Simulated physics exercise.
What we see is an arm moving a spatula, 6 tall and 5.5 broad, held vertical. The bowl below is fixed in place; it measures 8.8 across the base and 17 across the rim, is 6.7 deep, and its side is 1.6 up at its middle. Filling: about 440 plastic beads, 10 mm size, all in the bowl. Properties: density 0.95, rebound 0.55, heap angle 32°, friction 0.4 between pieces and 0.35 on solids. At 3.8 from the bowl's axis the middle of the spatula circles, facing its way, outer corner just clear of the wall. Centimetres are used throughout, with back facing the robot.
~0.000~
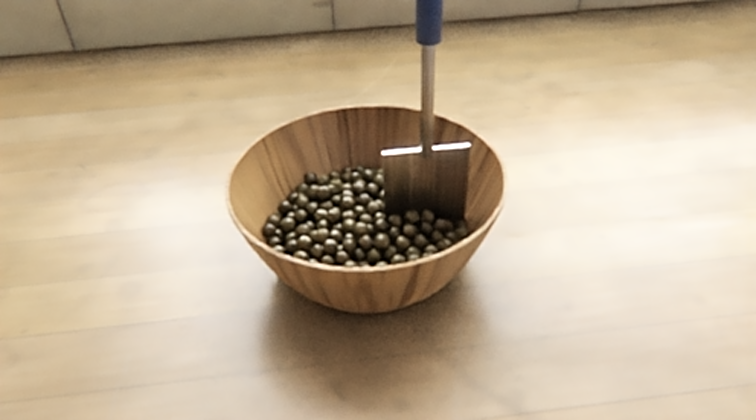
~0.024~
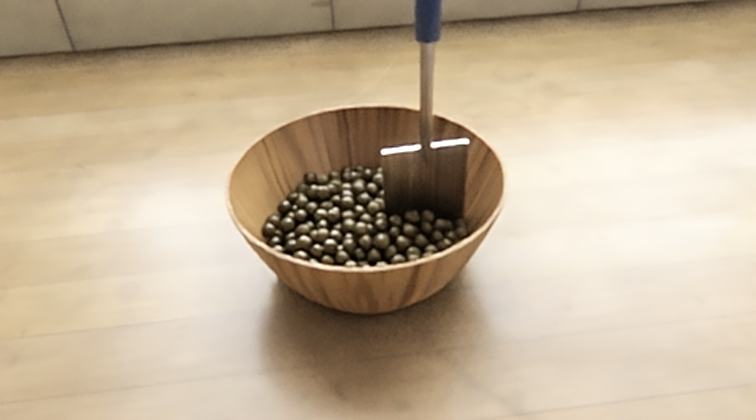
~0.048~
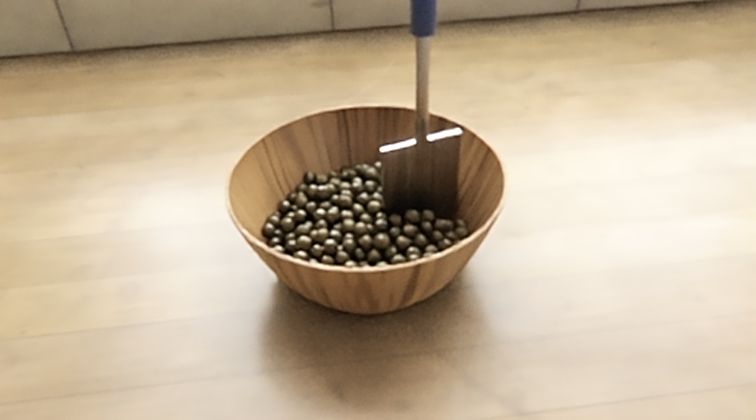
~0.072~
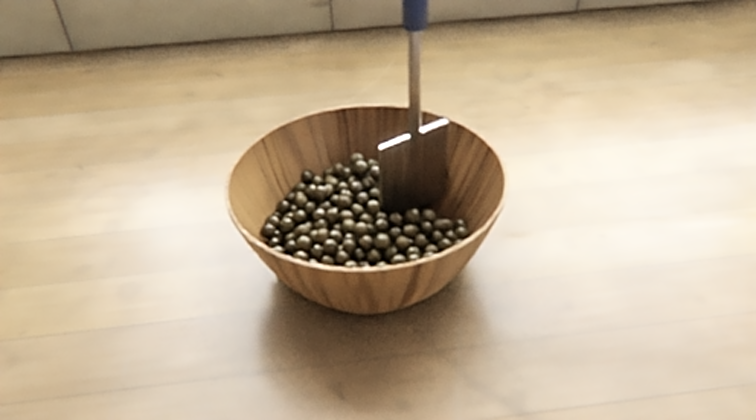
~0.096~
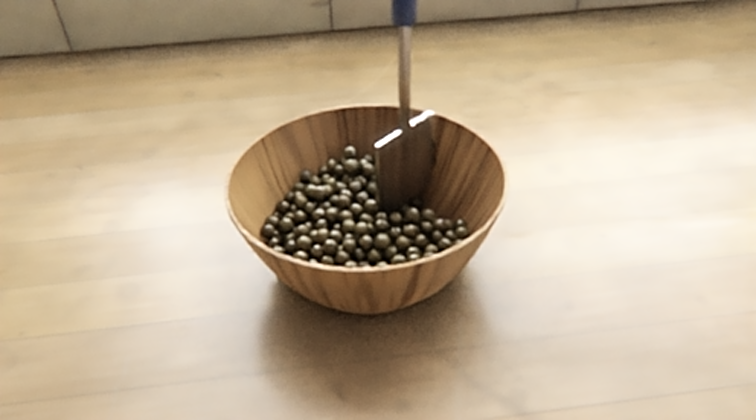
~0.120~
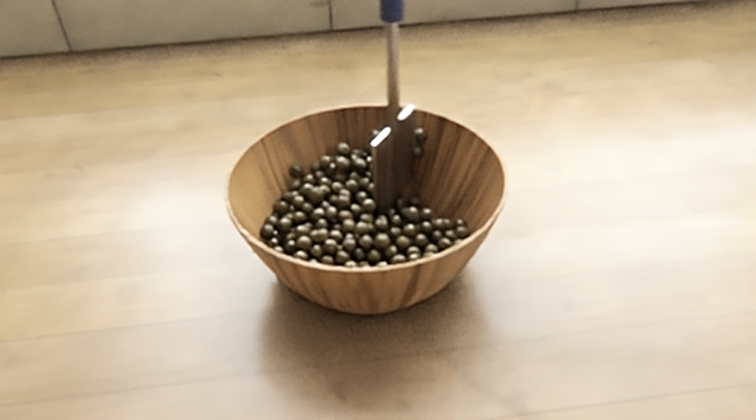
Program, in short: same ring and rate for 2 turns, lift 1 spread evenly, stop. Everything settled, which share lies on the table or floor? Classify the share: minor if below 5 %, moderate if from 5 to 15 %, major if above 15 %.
Moderate, from 5 to 15 %.
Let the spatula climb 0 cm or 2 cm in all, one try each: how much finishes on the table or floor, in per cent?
Trial one: Roughly 15 %; trial two: Roughly 5 %.
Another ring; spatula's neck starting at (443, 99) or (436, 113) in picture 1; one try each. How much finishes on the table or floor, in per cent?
Roughly 0 % and 5 %.
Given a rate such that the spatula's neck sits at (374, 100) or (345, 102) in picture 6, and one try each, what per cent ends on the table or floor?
It comes to close to 25 per cent and close to 30 per cent.
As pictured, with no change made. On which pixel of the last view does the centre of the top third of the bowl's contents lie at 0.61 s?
Centre estimate: Approx. (445, 206) px.
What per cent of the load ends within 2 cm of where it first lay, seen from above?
I'd guess close to 15 percent of the load.
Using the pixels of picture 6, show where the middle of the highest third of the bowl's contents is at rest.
The centre sits around (409, 197) in the last picture.
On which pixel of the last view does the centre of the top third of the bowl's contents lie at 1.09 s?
In the last picture it sits around (338, 261).
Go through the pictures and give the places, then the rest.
In the first picture, spatula neck at (427, 128), 0° round; upper third of the load around (360, 222), from x 270 to 460, top at y 170; 437 in the bowl.
In the second picture, spatula neck at (426, 125), 4° round; upper third of the load around (362, 219), from x 270 to 460, top at y 170.
In the third picture, spatula neck at (422, 119), 15° round; upper third of the load around (366, 213), from x 270 to 460, top at y 170.
In the fourth picture, spatula neck at (415, 112), 28° round; upper third of the load around (366, 208), from x 270 to 460, top at y 155.
In the fifth picture, spatula neck at (405, 107), 41° round; upper third of the load around (363, 207), from x 270 to 460, top at y 140.
In the sixth picture, spatula neck at (394, 103), 54° round; upper third of the load around (358, 202), from x 265 to 460, top at y 130; 437 in the bowl.
By 0.61 s, 316° round, highest piece 8 above the table; 420 in the bowl, 11 on the table or floor, 6 in flight or on the tool.
By 1.09 s, 218° round, highest piece 8 above the table; 402 in the bowl, 32 on the table or floor, 3 in flight or on the tool.
By 1.53 s, 0° round, highest piece 6 above the table; 391 in the bowl, 46 on the table or floor.
By 2.23 s, 0° round, highest piece 6 above the table; 391 in the bowl, 46 on the table or floor.
Final count, 391 in the bowl, 46 on the table or floor. That is 11 % on the table or floor.
